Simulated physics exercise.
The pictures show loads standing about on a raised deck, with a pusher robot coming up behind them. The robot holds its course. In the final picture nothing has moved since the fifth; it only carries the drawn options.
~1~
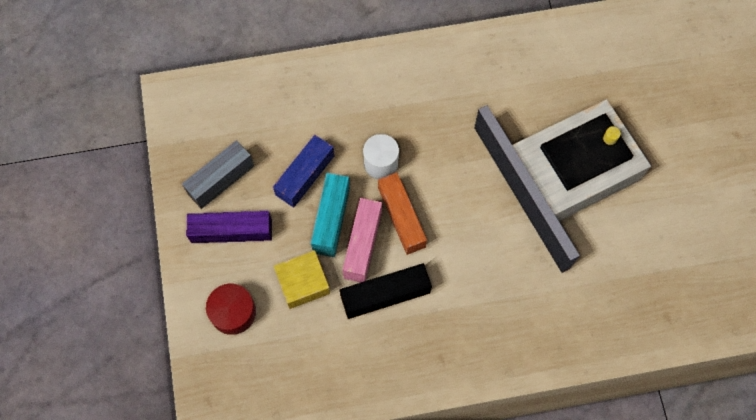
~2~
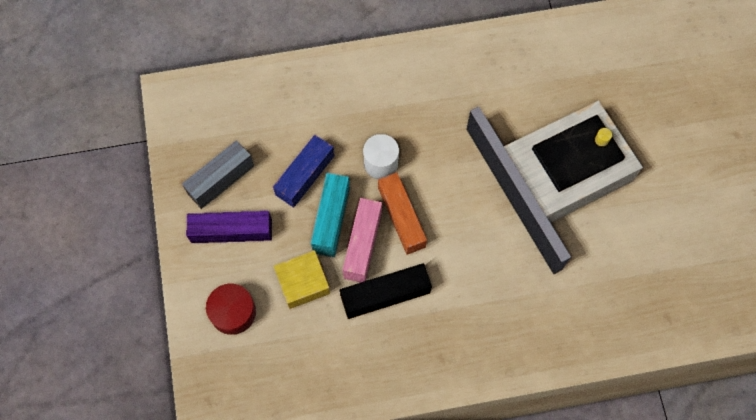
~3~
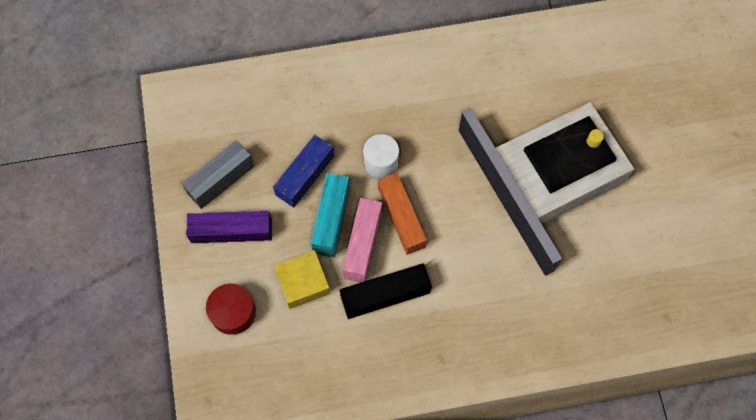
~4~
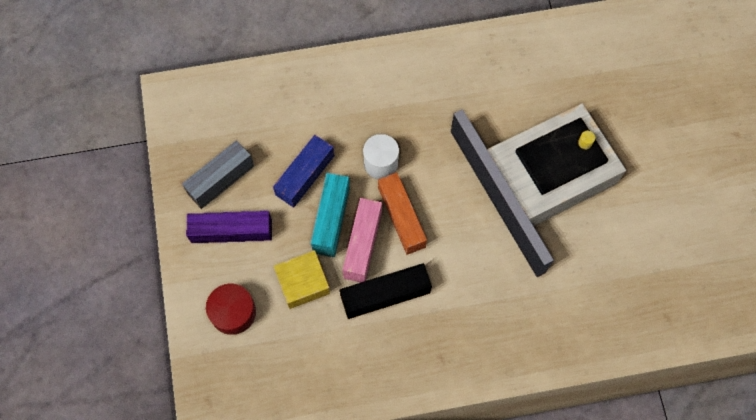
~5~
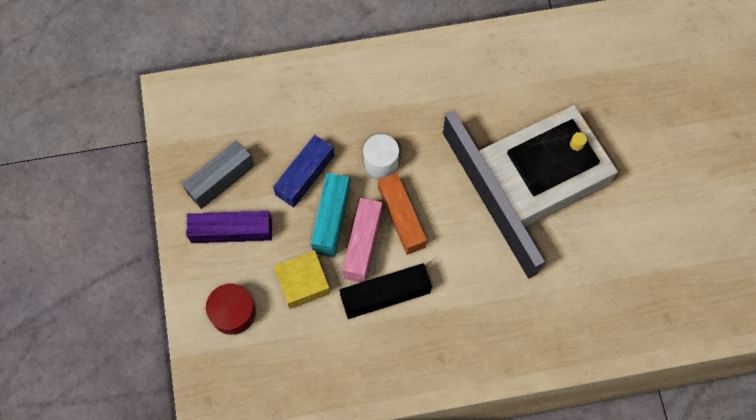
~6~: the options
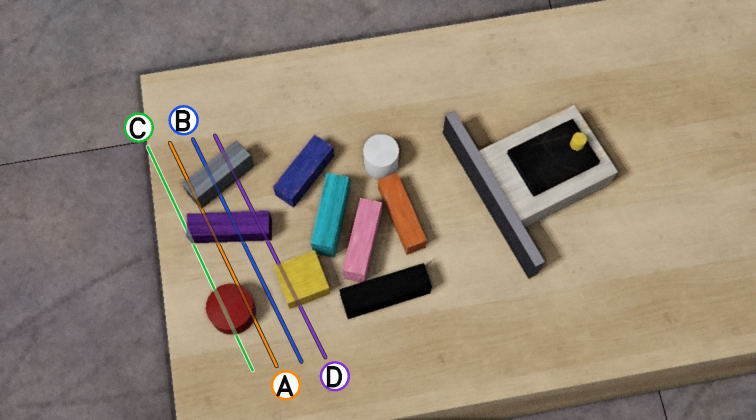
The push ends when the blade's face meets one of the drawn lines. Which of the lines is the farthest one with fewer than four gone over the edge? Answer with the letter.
The farthest such stop is A.
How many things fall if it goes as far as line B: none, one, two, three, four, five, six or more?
Two.
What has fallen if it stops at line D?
The purple stick.
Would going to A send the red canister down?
By then, yes.
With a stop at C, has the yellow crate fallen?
By then, yes.
On the marked copy, A at (221, 250); B at (245, 246); C at (198, 254); D at (268, 242).
Taking A. A third of the way, robot (452, 176); white canister (346, 169); turquoise stick (326, 219).
Two thirds of the way, robot (354, 192); purple stick (183, 242); red canister (212, 317).
When it is over, robot (276, 206); red canister over the edge; purple stick over the edge; two fallen.
As for the rest, B is within the limit but short; C drops four; D is within the limit but short.
